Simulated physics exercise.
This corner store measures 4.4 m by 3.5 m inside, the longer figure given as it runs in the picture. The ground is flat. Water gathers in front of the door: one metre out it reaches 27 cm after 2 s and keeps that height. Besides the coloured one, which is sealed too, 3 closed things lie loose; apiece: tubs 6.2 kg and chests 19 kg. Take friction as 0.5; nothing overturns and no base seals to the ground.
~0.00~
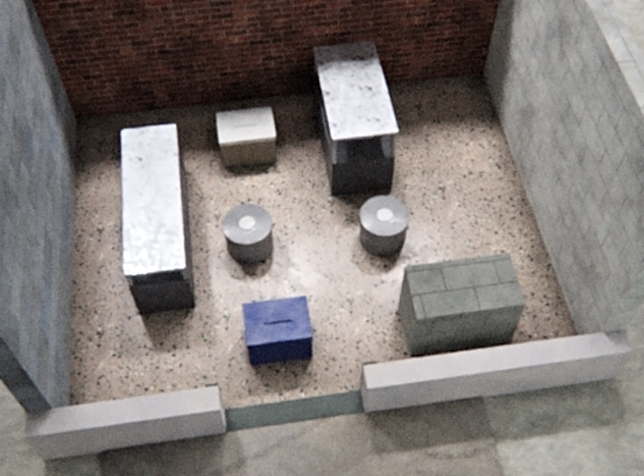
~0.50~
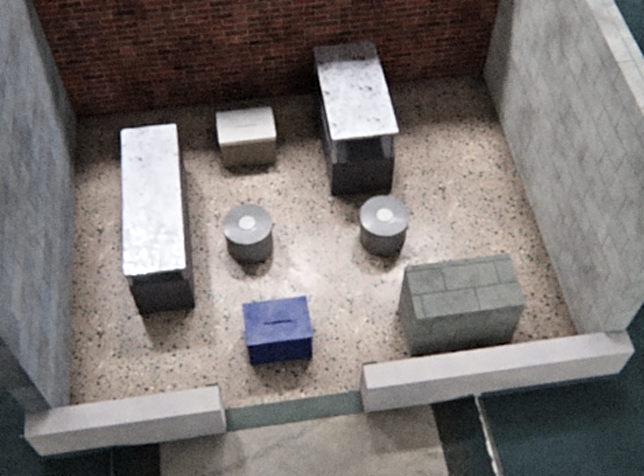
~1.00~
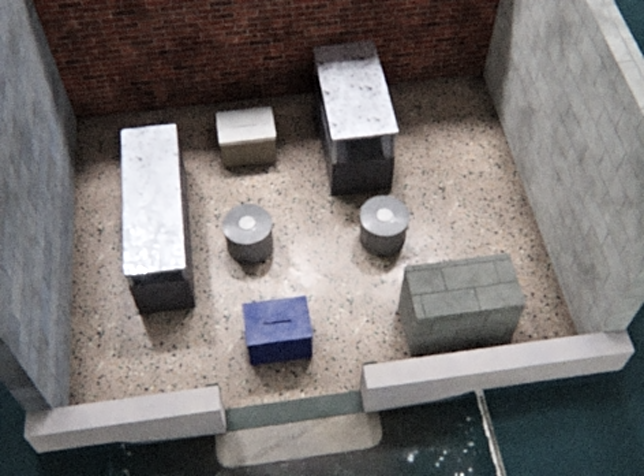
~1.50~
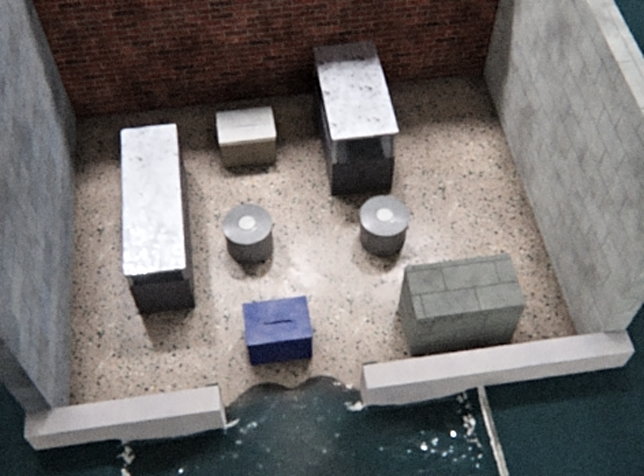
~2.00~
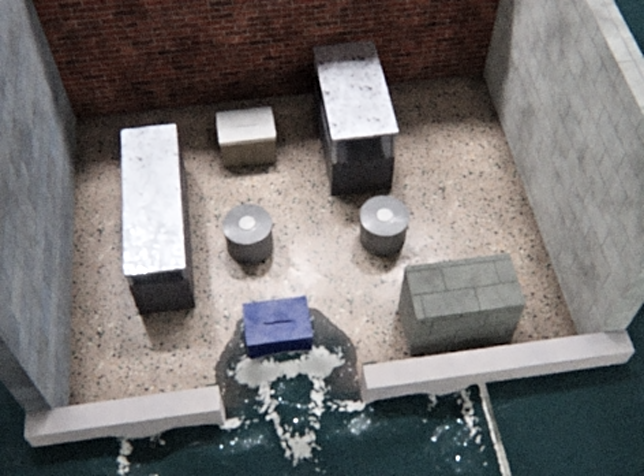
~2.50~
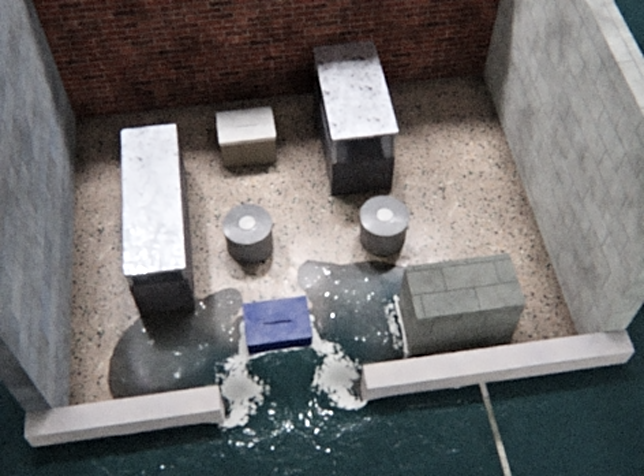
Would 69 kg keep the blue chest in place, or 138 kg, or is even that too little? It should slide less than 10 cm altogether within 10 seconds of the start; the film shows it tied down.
Verdict: Only the larger load is enough.
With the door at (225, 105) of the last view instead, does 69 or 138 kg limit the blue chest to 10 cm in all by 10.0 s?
Then the smaller load will do.
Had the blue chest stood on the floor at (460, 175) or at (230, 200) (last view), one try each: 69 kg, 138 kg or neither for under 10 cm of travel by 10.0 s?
In turn: Either load holds; either load holds.
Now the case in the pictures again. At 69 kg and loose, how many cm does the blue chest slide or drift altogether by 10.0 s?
About 30 cm.
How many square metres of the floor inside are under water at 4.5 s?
About 11.0 m2.
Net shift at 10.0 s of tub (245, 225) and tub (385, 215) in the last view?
In that order: 40 cm, 120 cm.
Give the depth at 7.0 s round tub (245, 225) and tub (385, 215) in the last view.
About 4 and 8 cm.
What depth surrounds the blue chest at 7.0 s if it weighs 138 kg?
Roughly 9 cm.
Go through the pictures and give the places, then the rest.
The first picture shows the blue chest at (277, 320), on the bottom; 0.0 m2 under water; 0 of 4 have shifted.
The second picture shows the blue chest at (277, 320) rests on the ground; 0.0 m2 under water; 0 of 4 have shifted.
The third picture shows the blue chest at (277, 320) rests on the ground; 0.0 m2 under water; 0 of 4 have shifted.
The fourth picture shows the blue chest at (277, 320), on the bottom; 0.1 m2 under water; 0 of 4 have shifted.
The fifth picture shows the blue chest at (277, 320) rests on the ground; 0.6 m2 under water; 0 of 4 have shifted.
The sixth picture shows the blue chest at (277, 320), on the bottom; 2.2 m2 under water; 0 of 4 have shifted.
After 3.5 s the blue chest would be 25 cm from its start with 69 kg and 0 cm from its start with 138 kg; 9 cm of water round it then.
After 4.5 s the blue chest would be 25 cm from its start with 69 kg and 0 cm from its start with 138 kg; 8 cm of water round it then.
After 7.0 s the blue chest would be 25 cm from its start with 69 kg and 0 cm from its start with 138 kg; 9 cm of water round it then.
After 10.0 s the blue chest would be 25 cm from its start with 69 kg and 0 cm from its start with 138 kg; 14 cm of water round it then.
